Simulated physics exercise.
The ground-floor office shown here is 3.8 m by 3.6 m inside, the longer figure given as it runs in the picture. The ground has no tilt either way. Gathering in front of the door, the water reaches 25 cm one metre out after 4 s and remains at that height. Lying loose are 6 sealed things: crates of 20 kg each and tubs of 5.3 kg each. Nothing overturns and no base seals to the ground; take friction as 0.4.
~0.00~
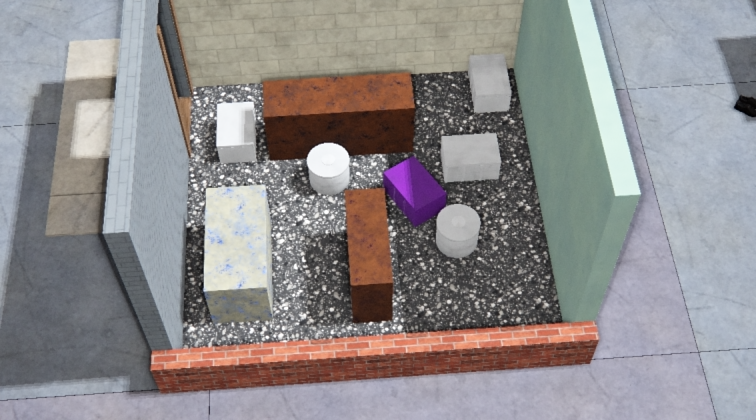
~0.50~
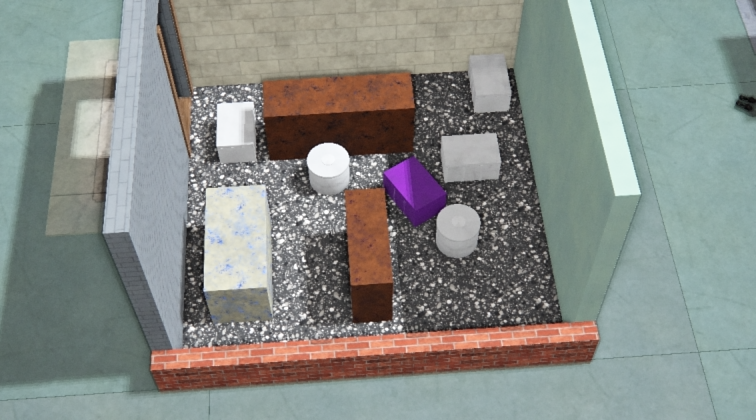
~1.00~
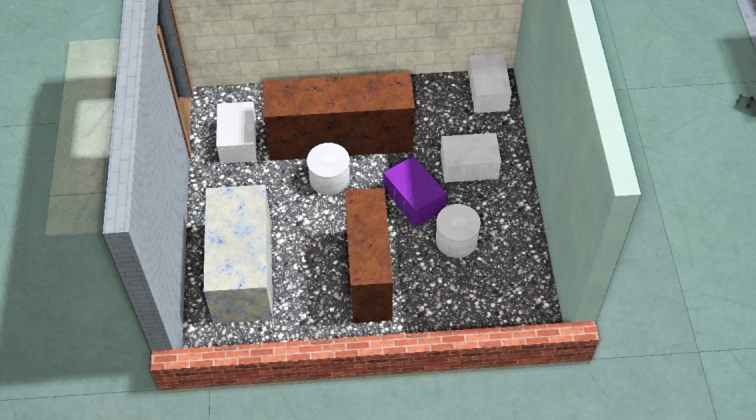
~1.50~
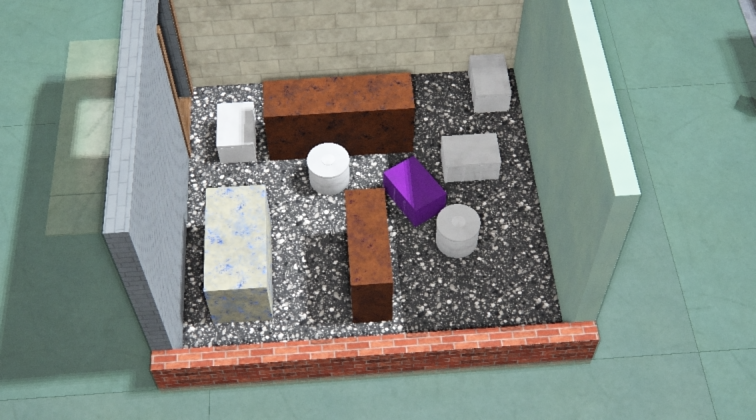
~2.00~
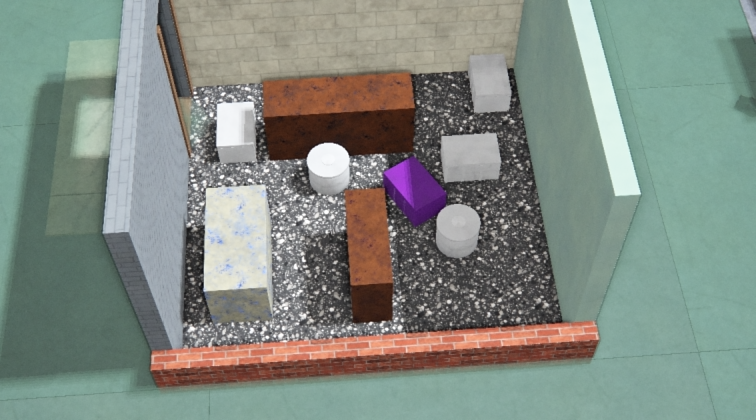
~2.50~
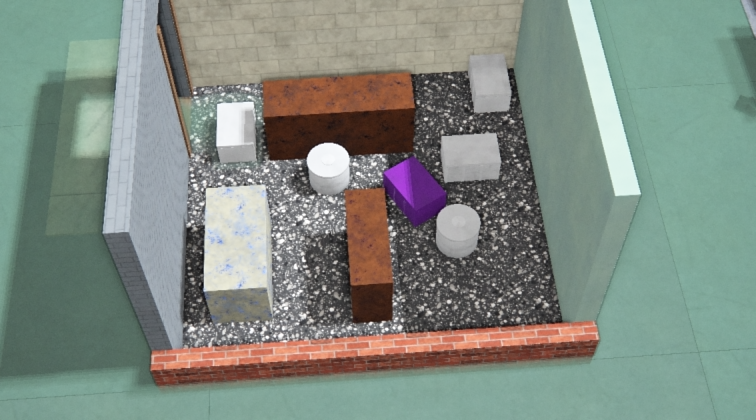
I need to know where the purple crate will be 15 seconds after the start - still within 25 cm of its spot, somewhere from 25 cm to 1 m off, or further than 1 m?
Expect it to be pushed part of a metre.
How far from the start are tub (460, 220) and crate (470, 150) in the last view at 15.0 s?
In turn: 40 cm, 40 cm.
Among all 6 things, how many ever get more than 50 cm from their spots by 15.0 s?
Total: 4.
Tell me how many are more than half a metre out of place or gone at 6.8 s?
At that moment it comes to 0.
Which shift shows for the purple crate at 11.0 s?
30 cm, give or take.
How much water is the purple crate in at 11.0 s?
About 8 cm.
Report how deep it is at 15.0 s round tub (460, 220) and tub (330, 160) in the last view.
First roughly 12 cm, second roughly 14 cm.
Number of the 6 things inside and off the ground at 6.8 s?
Count: 1.
After 3.5 s the purple crate is near (415, 183), 0.0 m from its start, aground; 0 afloat.
After 6.8 s the purple crate is near (415, 183), 0.0 m from its start, aground; 1 afloat.
After 11.0 s the purple crate is near (390, 173), 0.3 m from its start, aground; 4 afloat.
After 15.0 s the purple crate is near (462, 159), 0.6 m from its start, afloat; 6 afloat.
